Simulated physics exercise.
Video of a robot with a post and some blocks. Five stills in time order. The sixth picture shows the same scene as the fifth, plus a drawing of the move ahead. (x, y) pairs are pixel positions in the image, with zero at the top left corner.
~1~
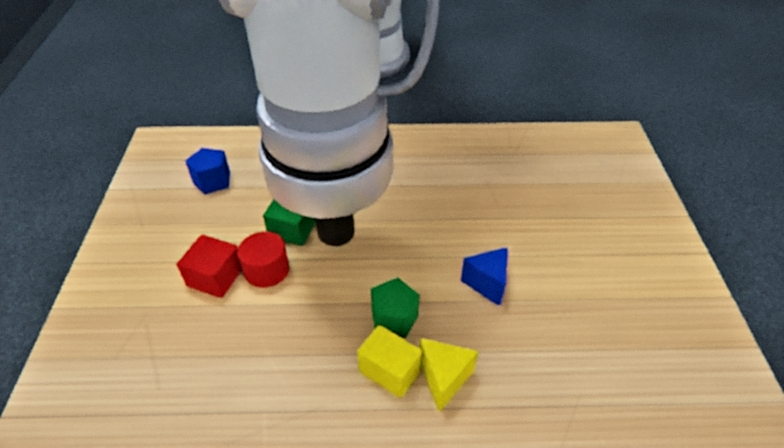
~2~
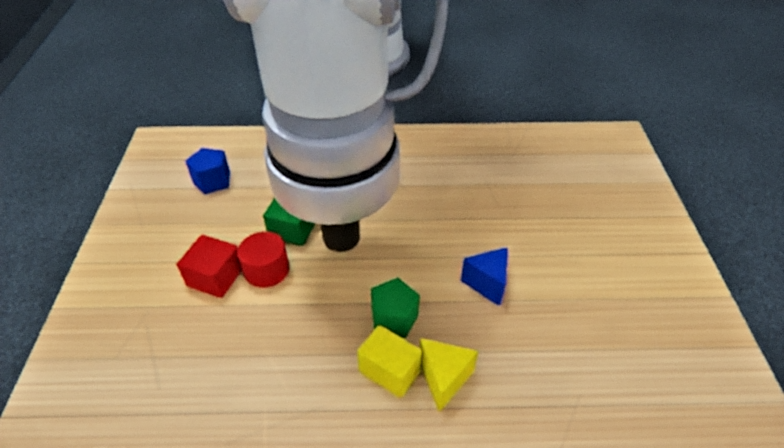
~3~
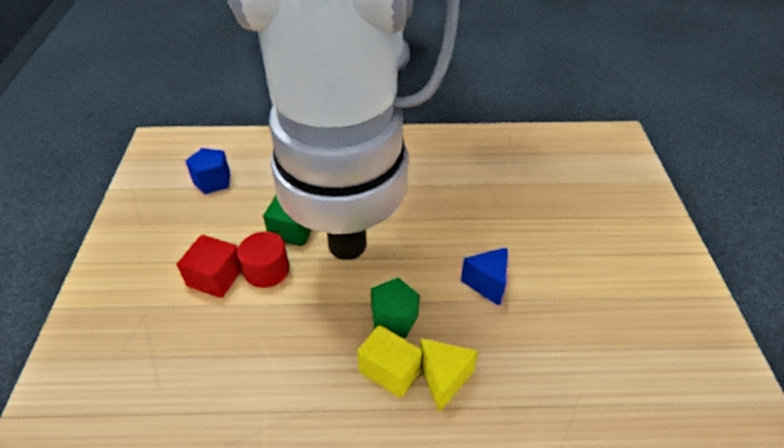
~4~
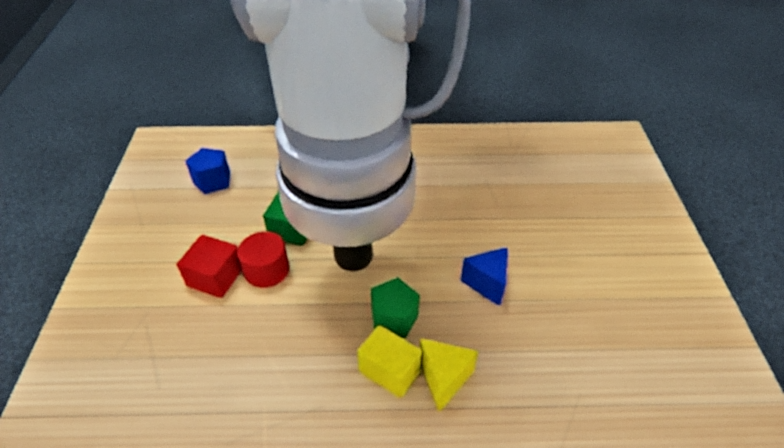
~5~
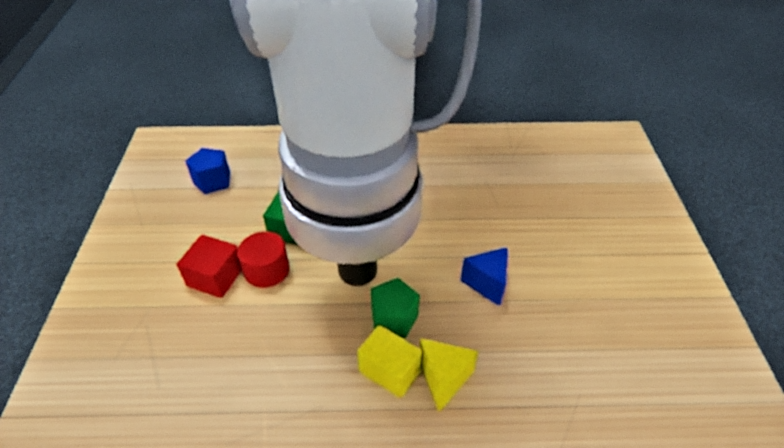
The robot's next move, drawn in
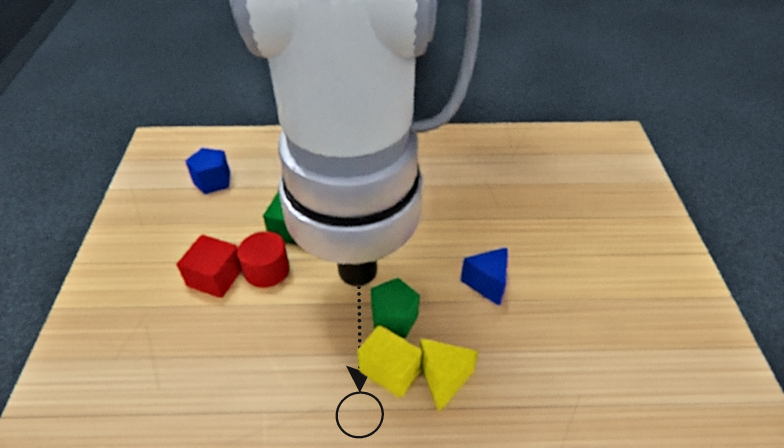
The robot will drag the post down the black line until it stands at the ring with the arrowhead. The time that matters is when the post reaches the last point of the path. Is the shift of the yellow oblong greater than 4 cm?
I expect so.
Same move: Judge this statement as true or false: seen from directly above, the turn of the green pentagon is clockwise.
It is false.
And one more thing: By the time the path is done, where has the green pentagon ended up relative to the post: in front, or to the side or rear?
Beside or behind it.
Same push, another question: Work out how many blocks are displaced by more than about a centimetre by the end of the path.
By the end of the path, two blocks have moved more than about a centimetre.
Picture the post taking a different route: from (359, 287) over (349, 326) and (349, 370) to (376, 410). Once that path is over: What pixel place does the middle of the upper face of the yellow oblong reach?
Its top middle is near (428, 379).
The drawn path runs straight from (359, 287) to (360, 414).
On the path given first. One third of the way, post at (358, 311); green pentagon at (401, 311), turned 50° anticlockwise.
Two thirds of the way, post at (359, 353); yellow oblong at (401, 375), turned 15° anticlockwise; green pentagon at (404, 314), turned 60° anticlockwise.
At the end, post at (358, 401); yellow oblong at (416, 401), turned 50° anticlockwise; green pentagon at (404, 314), turned 60° anticlockwise; yellow triangle not moved.
